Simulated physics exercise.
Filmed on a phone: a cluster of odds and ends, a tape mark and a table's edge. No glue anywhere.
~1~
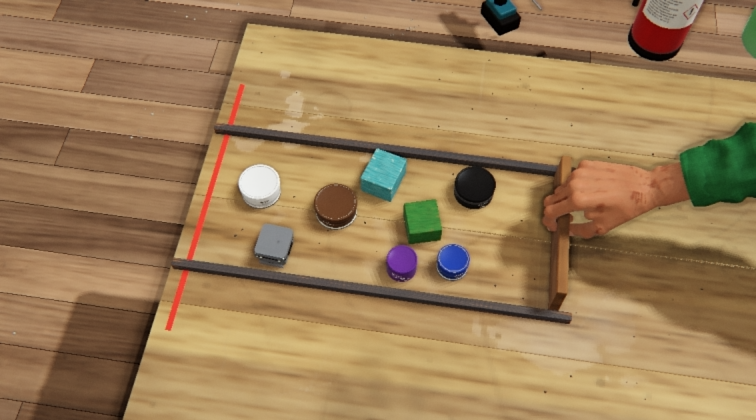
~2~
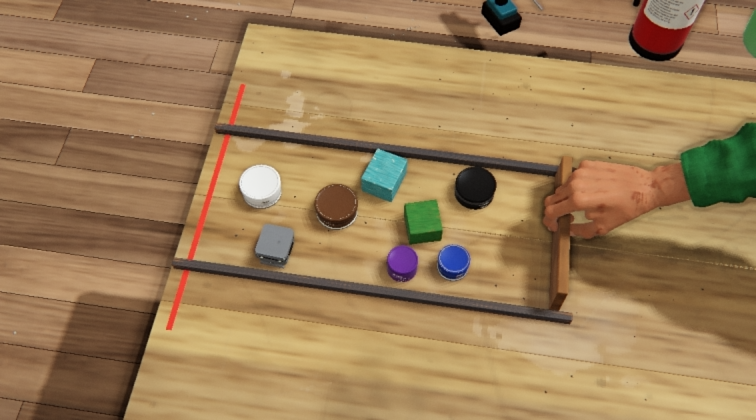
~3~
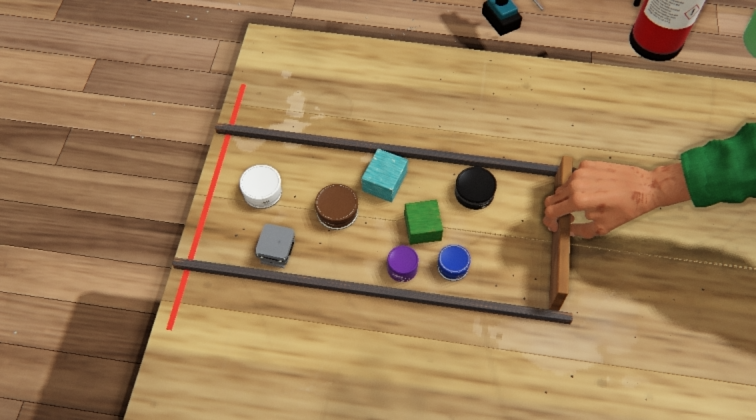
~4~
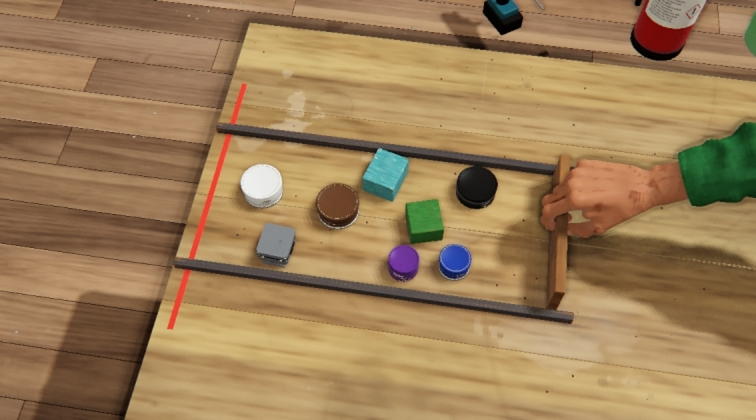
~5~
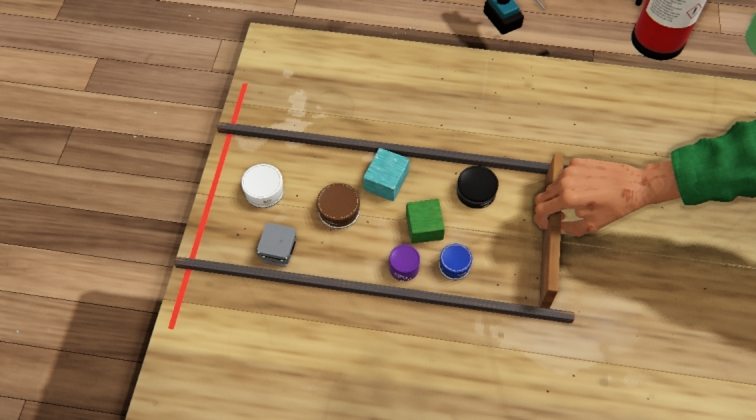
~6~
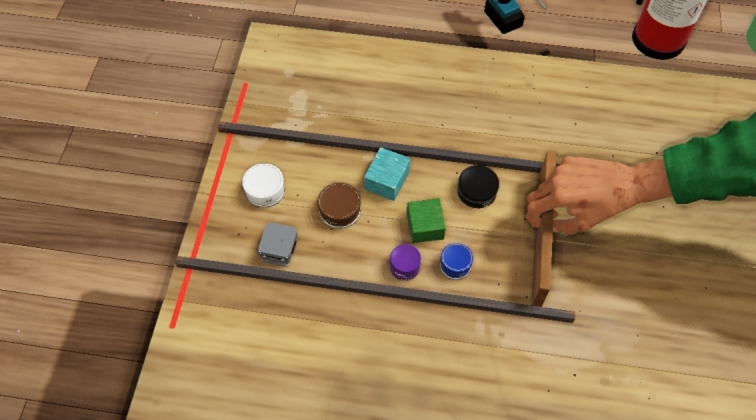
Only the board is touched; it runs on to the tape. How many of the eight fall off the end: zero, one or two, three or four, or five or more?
The number that fall off is five or more.
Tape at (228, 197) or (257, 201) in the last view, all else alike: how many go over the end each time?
Down on the floor: 4 and 1.
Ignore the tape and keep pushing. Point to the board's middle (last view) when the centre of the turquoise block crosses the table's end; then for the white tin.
About (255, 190), and (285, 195) for the other.
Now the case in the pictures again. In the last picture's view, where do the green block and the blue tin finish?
About (195, 186), and the other about (188, 216).
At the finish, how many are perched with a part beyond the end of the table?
Overhanging: 3.
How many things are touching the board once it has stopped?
That makes 3.
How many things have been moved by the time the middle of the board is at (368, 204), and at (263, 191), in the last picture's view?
By then 6, and 8.
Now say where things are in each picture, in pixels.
White tin (260, 187); grey case (275, 246); brown tin (336, 207); board (560, 232); tape (209, 196), in the first frame.
Grey case (276, 246); blue tin (453, 263), in the second frame.
Brown tin (337, 207); purple tub (403, 264), in the third frame.
White tin (262, 186); green block (424, 222), in the fourth frame.
Grey case (278, 245); board (552, 229), in the fifth frame.
White tin (264, 186); grey case (279, 245); brown tin (340, 206); board (544, 228); tape (212, 194), in the sixth frame.
Early on, none off yet; white tin at rest near (264, 186); grey case at rest near (279, 245); brown tin at rest near (340, 206).
A while later, none off yet; white tin travelled about its own width near (227, 176); grey case travelled about its own width near (256, 247); brown tin travelled well along near (259, 196).
Finally, the number that fall off is five or more; lost, black tub, turquoise block, brown tin, grey case and white tin.
